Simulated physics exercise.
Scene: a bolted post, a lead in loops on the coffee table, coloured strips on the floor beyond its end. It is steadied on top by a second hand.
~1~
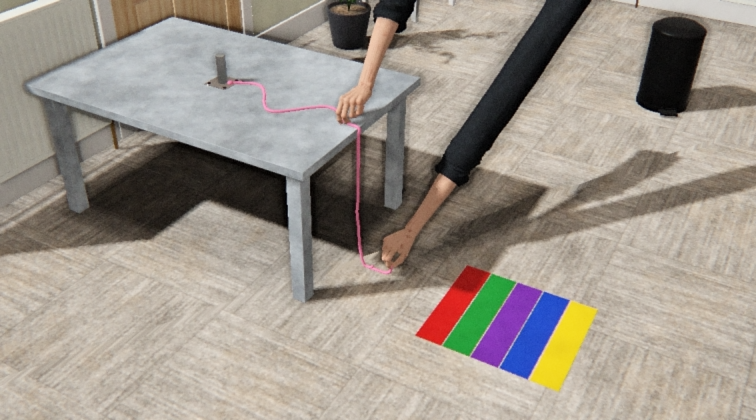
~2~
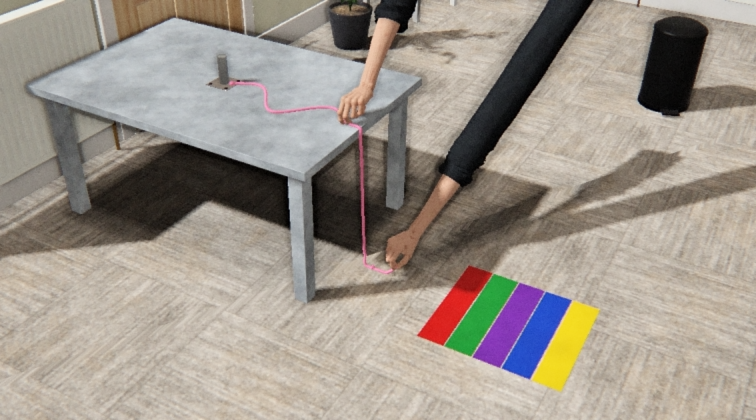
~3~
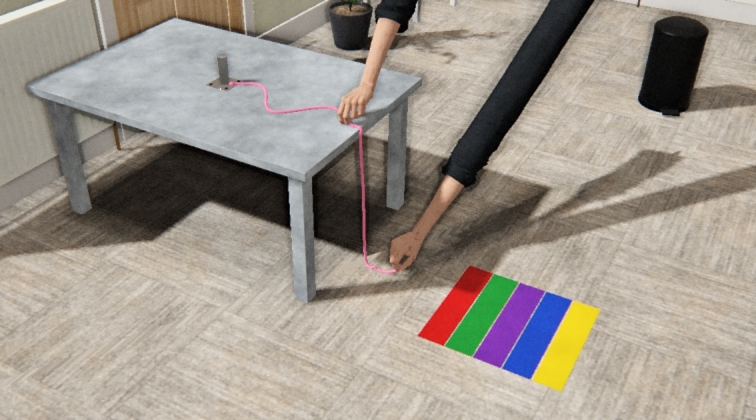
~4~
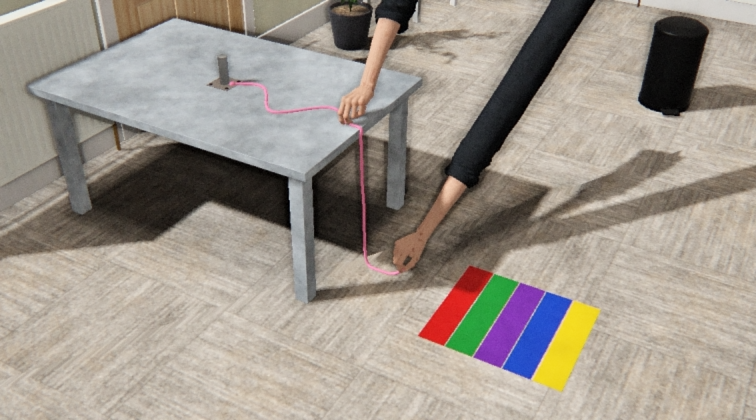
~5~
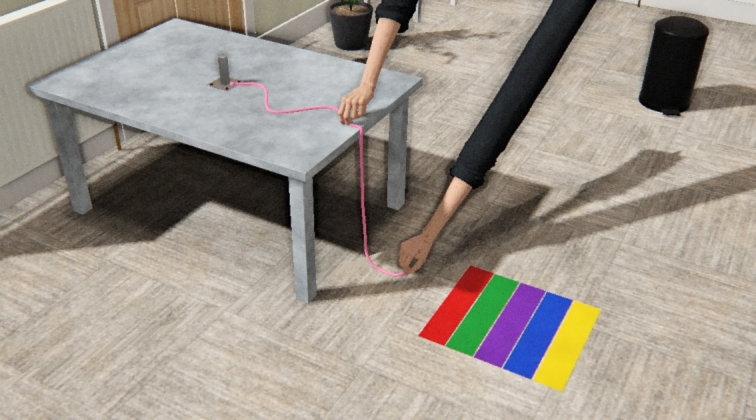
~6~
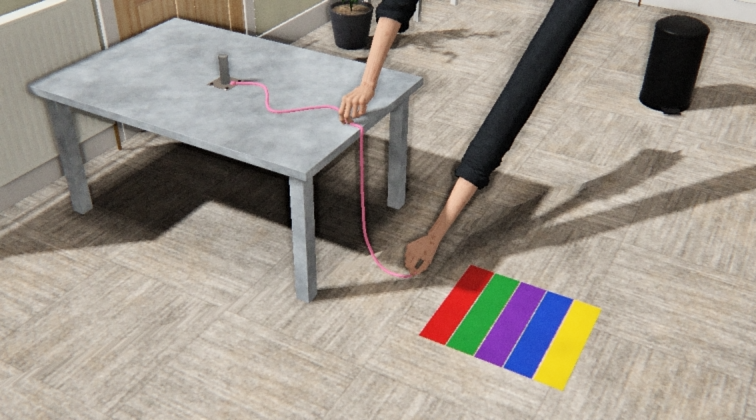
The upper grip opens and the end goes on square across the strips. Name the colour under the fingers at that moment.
Blue.
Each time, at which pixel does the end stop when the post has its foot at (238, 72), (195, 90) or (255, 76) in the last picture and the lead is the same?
About (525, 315), (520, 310) and (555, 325).
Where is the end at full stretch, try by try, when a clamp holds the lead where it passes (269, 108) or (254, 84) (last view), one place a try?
Per try (px, approx.): (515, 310); (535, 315).
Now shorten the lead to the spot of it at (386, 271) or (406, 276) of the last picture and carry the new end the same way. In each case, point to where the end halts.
(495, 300) and (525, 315).
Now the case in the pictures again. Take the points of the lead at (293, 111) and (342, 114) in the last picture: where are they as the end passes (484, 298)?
The first one ends up at (319, 113) and the second one at (363, 137).
Early on, end near (484, 298); over green.
Midway, end near (521, 311); over purple.
At the end of the slack, end near (543, 318); over blue. The end stops over the blue strip.
